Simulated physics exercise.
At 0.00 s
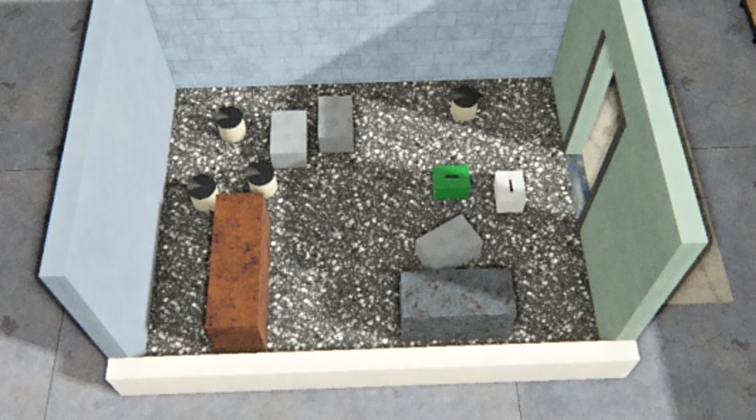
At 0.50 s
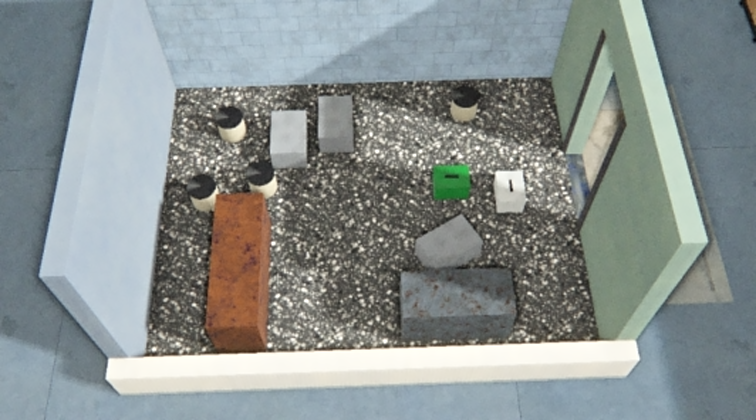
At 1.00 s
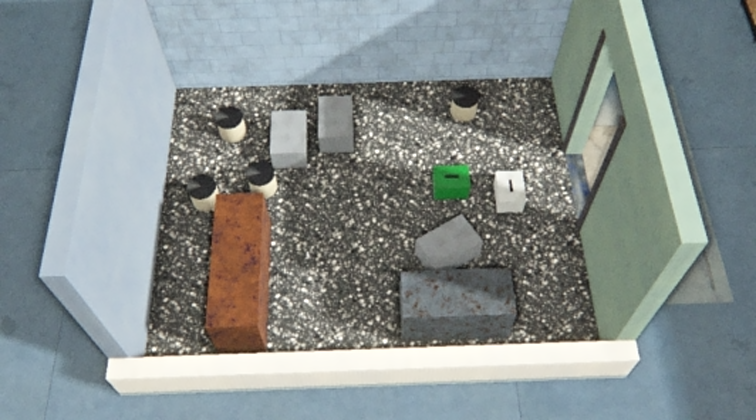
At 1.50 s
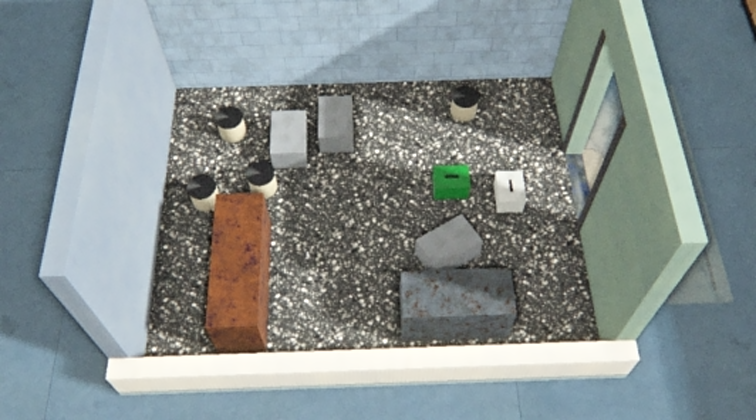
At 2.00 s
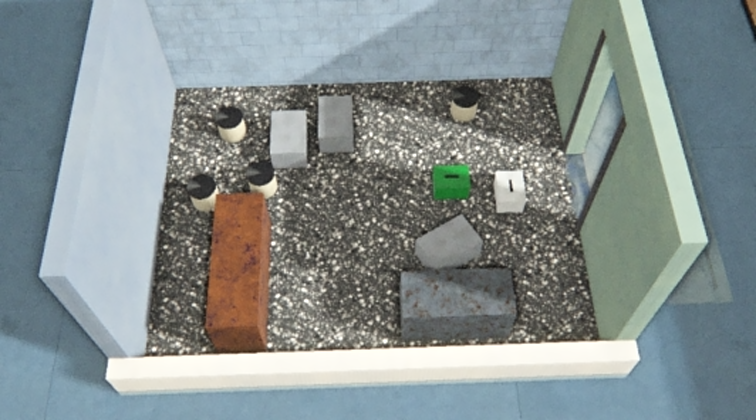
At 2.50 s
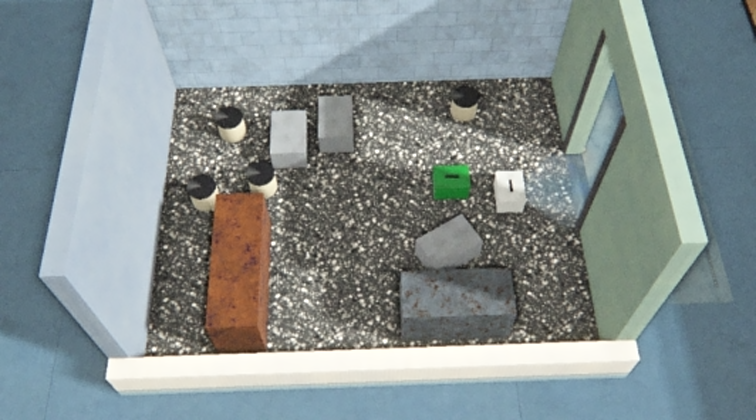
Small shop with a speckled floor, shallow water creeping in through the right-hand doorway while the green tote and pails stay still.
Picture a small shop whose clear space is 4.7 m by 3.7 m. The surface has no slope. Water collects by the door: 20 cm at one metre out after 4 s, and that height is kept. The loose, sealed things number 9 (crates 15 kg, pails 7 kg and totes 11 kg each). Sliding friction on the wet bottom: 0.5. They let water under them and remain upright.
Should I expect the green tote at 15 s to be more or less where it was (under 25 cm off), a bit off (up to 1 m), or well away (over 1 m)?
Well away.
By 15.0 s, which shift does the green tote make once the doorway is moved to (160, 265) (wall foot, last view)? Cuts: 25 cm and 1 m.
The green tote would stay roughly in place.
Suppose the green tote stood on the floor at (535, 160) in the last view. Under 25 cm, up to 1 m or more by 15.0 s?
Here it goes just a bit.
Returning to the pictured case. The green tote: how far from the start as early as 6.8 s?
Shift: About 30 cm.
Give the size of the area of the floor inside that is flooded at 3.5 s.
2.0 m2.
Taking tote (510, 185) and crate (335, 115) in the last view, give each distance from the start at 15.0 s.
In turn: 300 cm, 120 cm.
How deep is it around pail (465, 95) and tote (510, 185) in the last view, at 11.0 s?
About 5 and 9 cm.
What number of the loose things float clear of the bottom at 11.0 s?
At that moment it comes to 1.
After 3.5 s the green tote is near (452, 177), 0.0 m from its start, aground; 0 afloat.
After 6.8 s the green tote is near (424, 173), 0.3 m from its start, aground; 0 afloat.
After 11.0 s the green tote is near (400, 168), 0.6 m from its start, aground; 1 afloat.
After 15.0 s the green tote is near (333, 191), 1.3 m from its start, afloat; 8 afloat.
